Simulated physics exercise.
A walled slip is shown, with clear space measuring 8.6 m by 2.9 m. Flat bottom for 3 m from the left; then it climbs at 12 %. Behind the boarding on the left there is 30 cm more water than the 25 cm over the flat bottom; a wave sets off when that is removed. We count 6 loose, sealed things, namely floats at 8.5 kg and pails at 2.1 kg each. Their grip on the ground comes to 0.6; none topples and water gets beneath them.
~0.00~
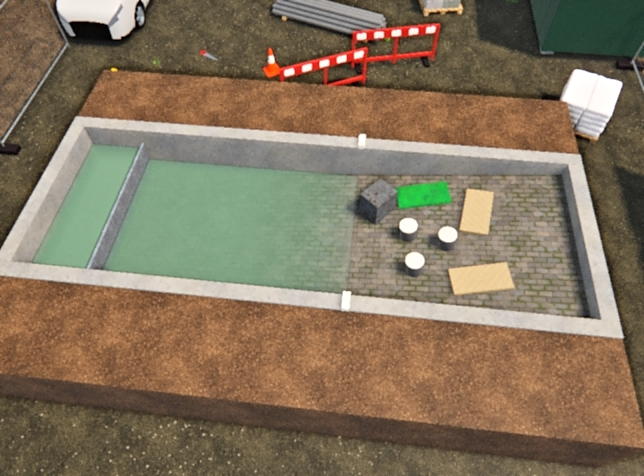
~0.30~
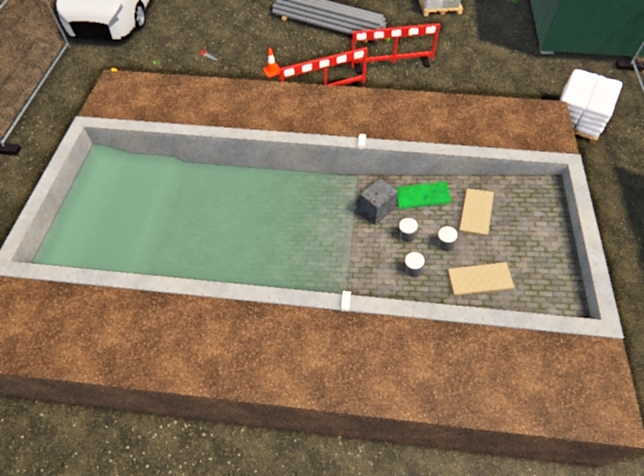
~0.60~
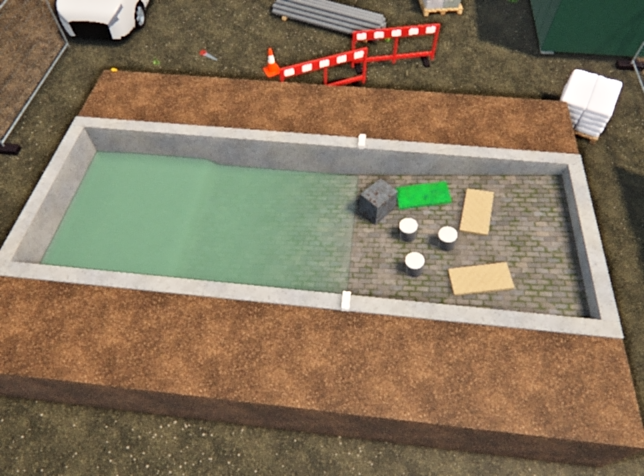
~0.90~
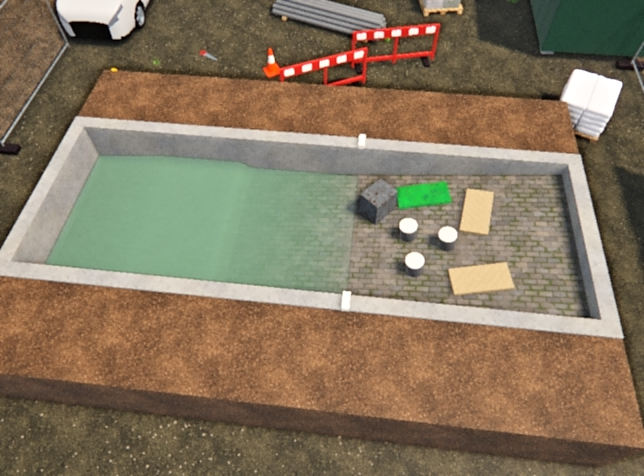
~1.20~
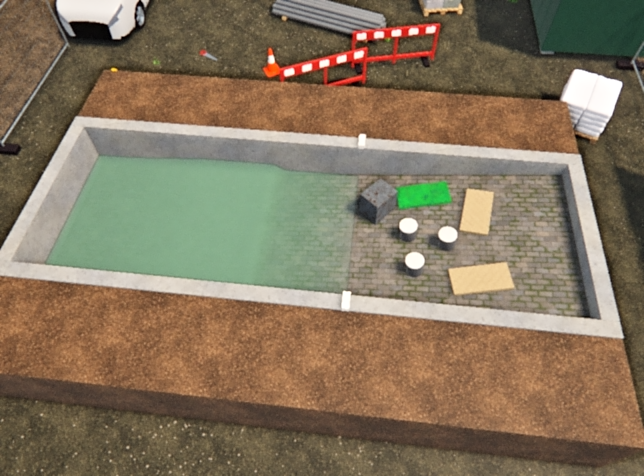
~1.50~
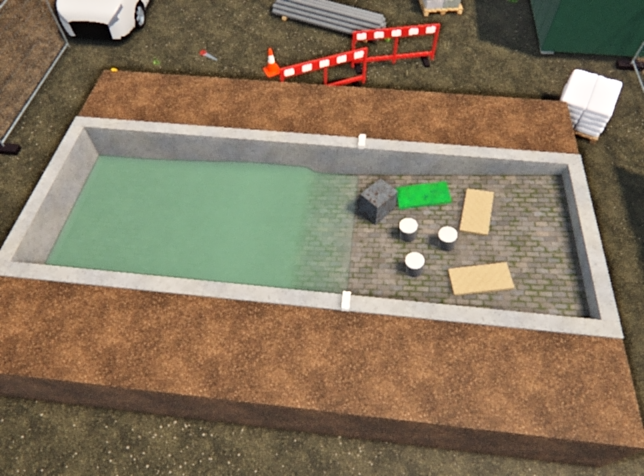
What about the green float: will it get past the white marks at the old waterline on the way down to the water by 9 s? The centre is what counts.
I'd say the green float doesn't get there in time.
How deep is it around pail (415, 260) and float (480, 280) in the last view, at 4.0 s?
I'd estimate 5 cm for the first and 4 cm for the second.
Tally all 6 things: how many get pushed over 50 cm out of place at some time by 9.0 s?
Tally: 4.
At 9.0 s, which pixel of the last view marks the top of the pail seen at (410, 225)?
About (262, 259).
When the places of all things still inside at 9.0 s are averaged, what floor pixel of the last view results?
Roughly at (321, 248).
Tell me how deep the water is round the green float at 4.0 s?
I'd put it at about 6 cm.
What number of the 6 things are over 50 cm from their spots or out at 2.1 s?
The answer is 0.
After 2.1 s the green float is near (424, 194), 0.0 m from its start, aground; 0 of 6 are over the mark; 0 afloat.
After 4.0 s the green float is near (422, 200), 0.2 m from its start, afloat; 0 of 6 are over the mark; 4 afloat.
After 6.3 s the green float is near (414, 191), 0.2 m from its start, aground; 2 of 6 are over the mark; 4 afloat.
After 9.0 s the green float is near (414, 191), 0.2 m from its start, aground; 4 of 6 are over the mark; 4 afloat.
